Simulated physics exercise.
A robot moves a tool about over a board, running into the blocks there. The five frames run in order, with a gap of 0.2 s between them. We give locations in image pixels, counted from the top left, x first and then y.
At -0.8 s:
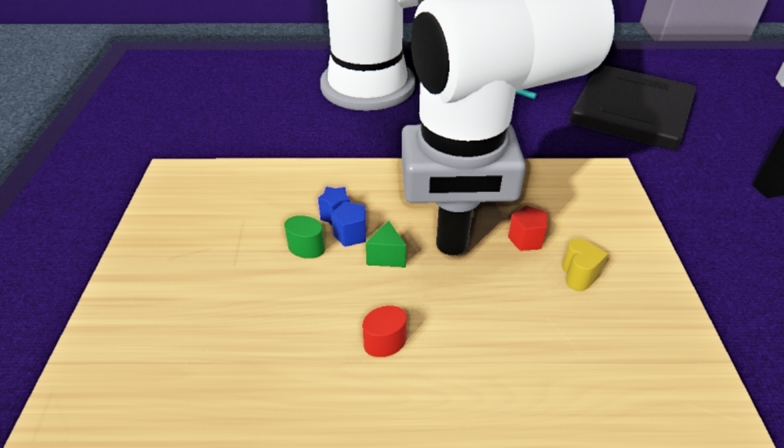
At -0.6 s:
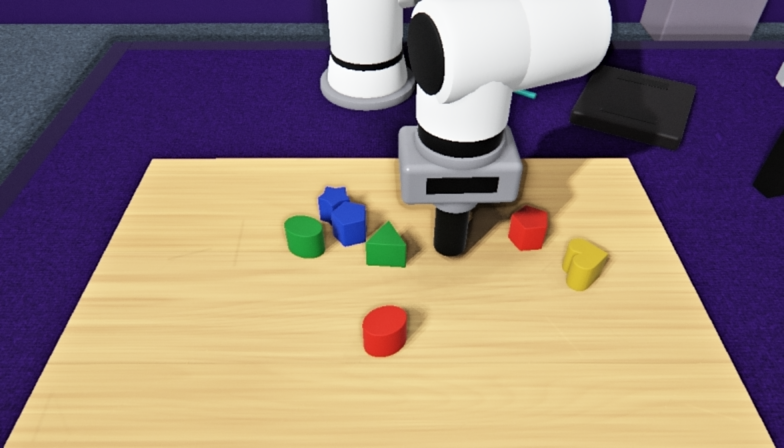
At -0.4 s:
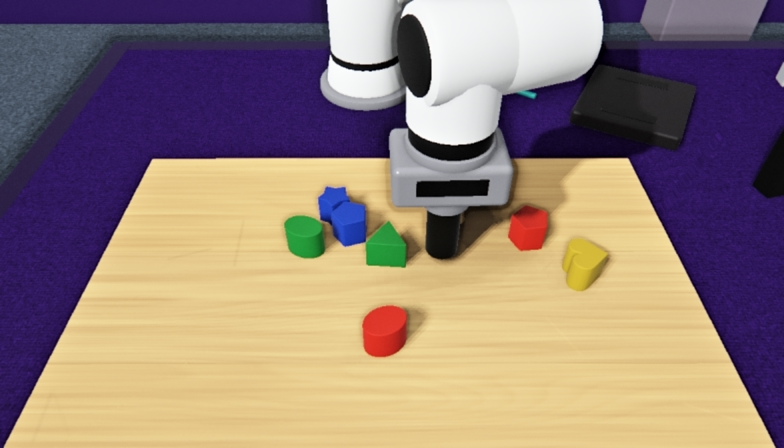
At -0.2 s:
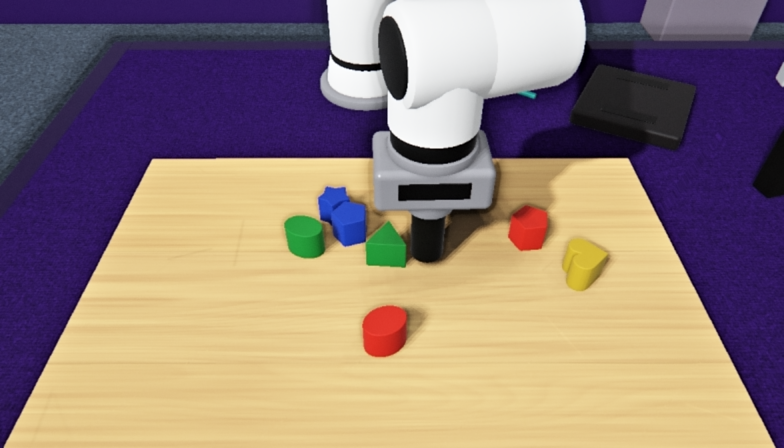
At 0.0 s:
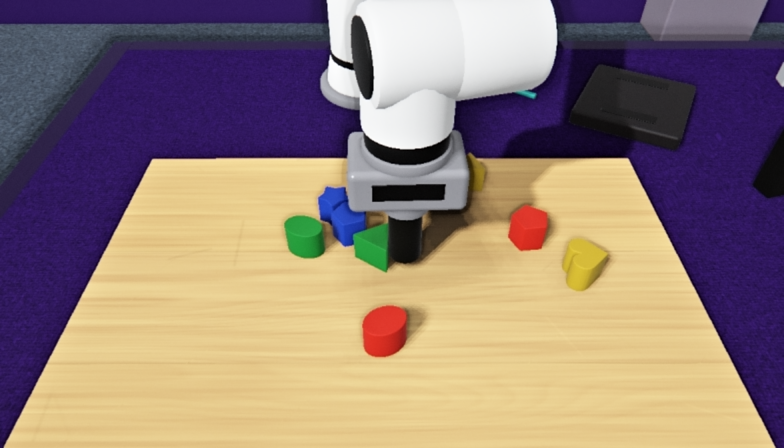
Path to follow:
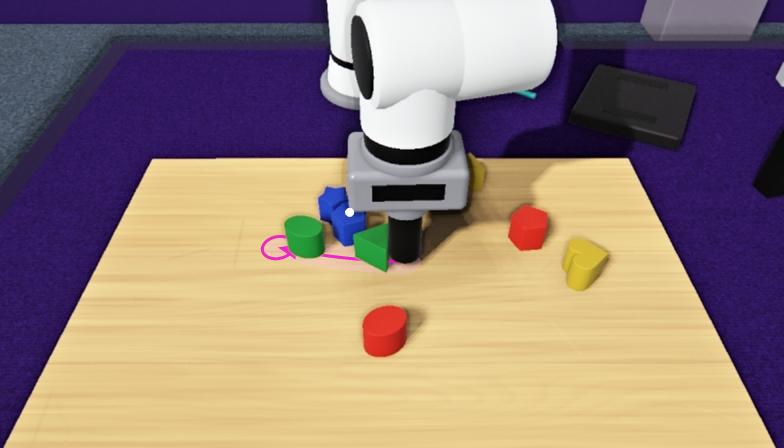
A robot arm slides its black tool left across the board and nudges the green triangle.
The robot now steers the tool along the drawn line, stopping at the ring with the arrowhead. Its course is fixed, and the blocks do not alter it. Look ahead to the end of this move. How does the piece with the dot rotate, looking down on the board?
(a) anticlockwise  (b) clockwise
b.
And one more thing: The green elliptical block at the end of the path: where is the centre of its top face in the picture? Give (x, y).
At the end it should sit near (254, 211).
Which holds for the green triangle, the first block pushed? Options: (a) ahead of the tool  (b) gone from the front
The correct letter is b.
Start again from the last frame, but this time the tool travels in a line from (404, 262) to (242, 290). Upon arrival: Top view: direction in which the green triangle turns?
Overhead view: Clockwise.
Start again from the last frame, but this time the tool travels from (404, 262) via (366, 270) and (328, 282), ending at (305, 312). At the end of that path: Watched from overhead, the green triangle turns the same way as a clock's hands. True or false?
True
Drawn move, from (404, 262) by way of (361, 259) and (319, 255) to (278, 247); the dot is on the blue pentagon.
What follows on the original path. One third of the way, tool at (359, 251); green elliptical block at (295, 224); blue pentagon at (346, 210), turned 20° clockwise; green triangle at (332, 229), turned 30° clockwise.
Two thirds of the way, tool at (316, 246); green elliptical block at (273, 220), turned 65° anticlockwise; blue star-shaped block at (334, 191); blue pentagon at (344, 210), turned 35° clockwise; green triangle at (304, 215), turned 55° clockwise.
At the end, tool at (276, 239); green elliptical block at (254, 211), turned 80° anticlockwise; blue star-shaped block at (334, 191); blue pentagon at (344, 210), turned 35° clockwise; green triangle at (298, 206), turned 85° clockwise.
